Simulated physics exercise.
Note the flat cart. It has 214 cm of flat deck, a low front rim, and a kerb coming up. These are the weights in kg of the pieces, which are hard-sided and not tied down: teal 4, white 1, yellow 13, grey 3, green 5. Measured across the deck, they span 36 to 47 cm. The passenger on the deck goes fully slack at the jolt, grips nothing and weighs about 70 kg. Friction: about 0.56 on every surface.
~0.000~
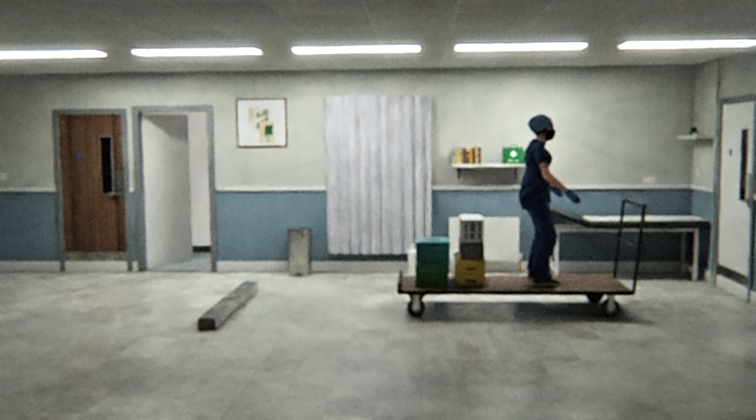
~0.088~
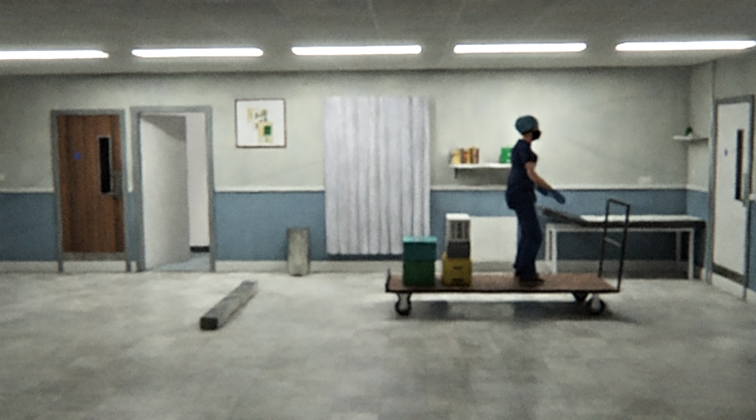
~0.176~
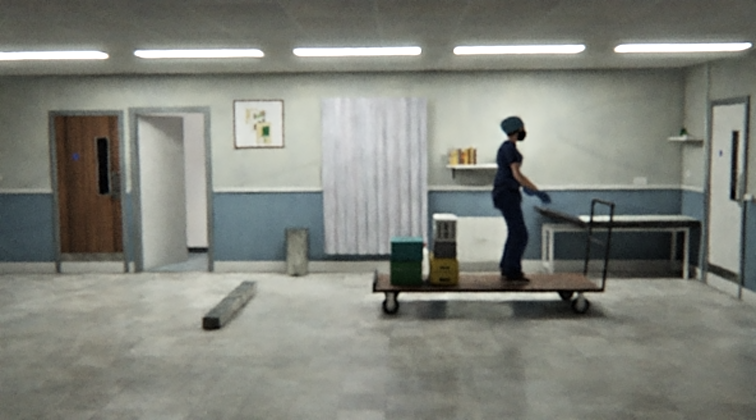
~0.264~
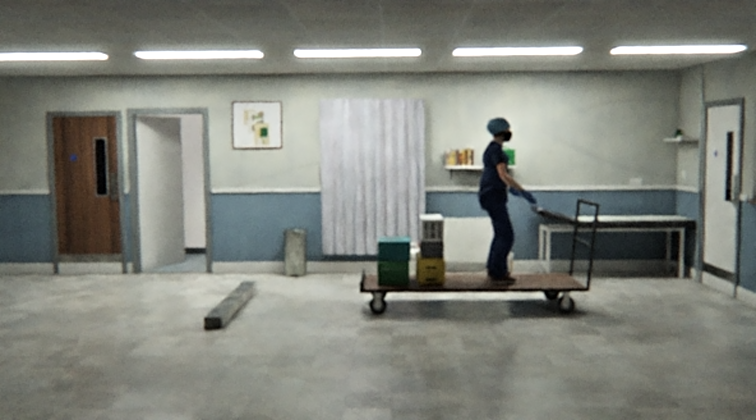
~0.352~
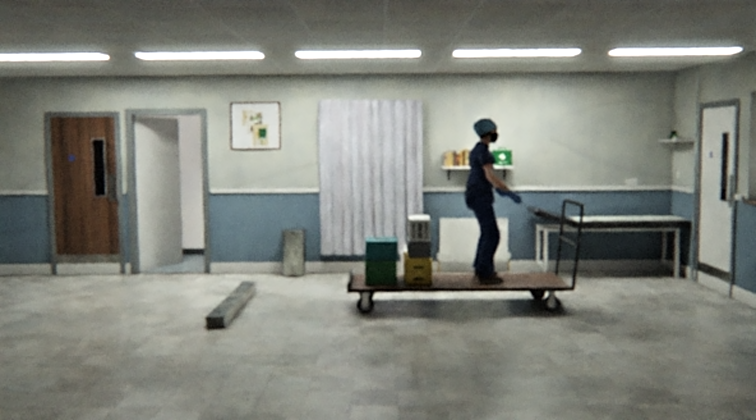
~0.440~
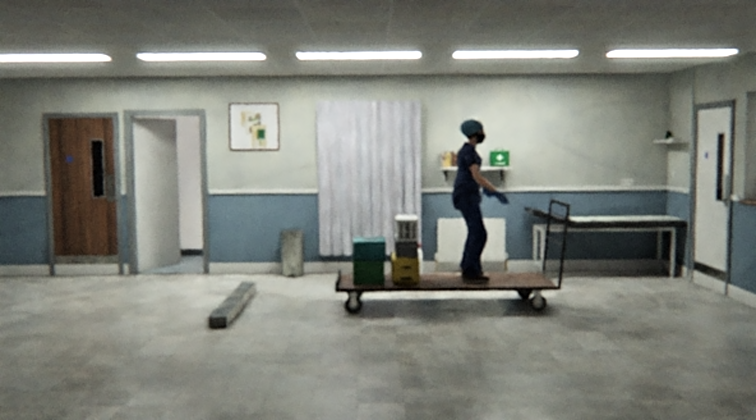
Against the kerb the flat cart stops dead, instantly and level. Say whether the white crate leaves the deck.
It never departs the deck.
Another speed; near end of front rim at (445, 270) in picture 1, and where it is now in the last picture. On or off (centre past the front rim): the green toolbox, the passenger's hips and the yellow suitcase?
Result: Green kept; hips kept; yellow kept.
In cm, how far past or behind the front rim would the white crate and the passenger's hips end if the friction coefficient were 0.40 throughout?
White 40 behind, hips 90 behind.
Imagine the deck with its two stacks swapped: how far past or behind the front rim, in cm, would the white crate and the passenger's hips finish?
Result: White 0 cm behind rim; hips 80 cm behind rim.
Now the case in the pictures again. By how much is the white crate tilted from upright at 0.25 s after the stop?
Roughly 0 degrees.
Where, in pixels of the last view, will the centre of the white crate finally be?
Resting point approx. (265, 230).
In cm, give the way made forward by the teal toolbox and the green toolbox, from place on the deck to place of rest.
The teal one ends 30 cm ahead of its place and the green one 15 cm ahead.
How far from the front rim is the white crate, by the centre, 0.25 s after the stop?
Roughly 45 cm short of the front rim.
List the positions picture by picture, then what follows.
The first picture shows white crate (471, 228), grey toolbox (471, 247), rim corner (399, 291); 169 cm short of the stop.
The second picture shows white crate (458, 228), grey toolbox (458, 247), rim corner (386, 290); 156 cm short of the stop.
The third picture shows white crate (445, 228), grey toolbox (444, 247), rim corner (374, 289); 143 cm short of the stop.
The fourth picture shows white crate (432, 228), grey toolbox (431, 247), rim corner (361, 289); 131 cm short of the stop.
The fifth picture shows white crate (419, 228), grey toolbox (419, 247), rim corner (349, 289); 118 cm short of the stop.
The sixth picture shows white crate (407, 228), grey toolbox (406, 247), rim corner (337, 289); 105 cm short of the stop. Speed about 1.4 m/s.
The wheels strike at 1.17 s.
After 1.42 s the white crate is 47 cm behind the rim, tilted 0°, near (279, 229) in the last picture's view.
After 1.72 s the white crate is 38 cm behind the rim, tilted 10°, near (270, 227) in the last picture's view.
After 2.17 s the white crate is 32 cm behind the rim, tilted 5°, near (265, 230) in the last picture's view.
Final state at 3.7 s, nothing is past the rim; behind it, teal toolbox, white crate, yellow suitcase, grey toolbox, green toolbox and the passenger's hips.
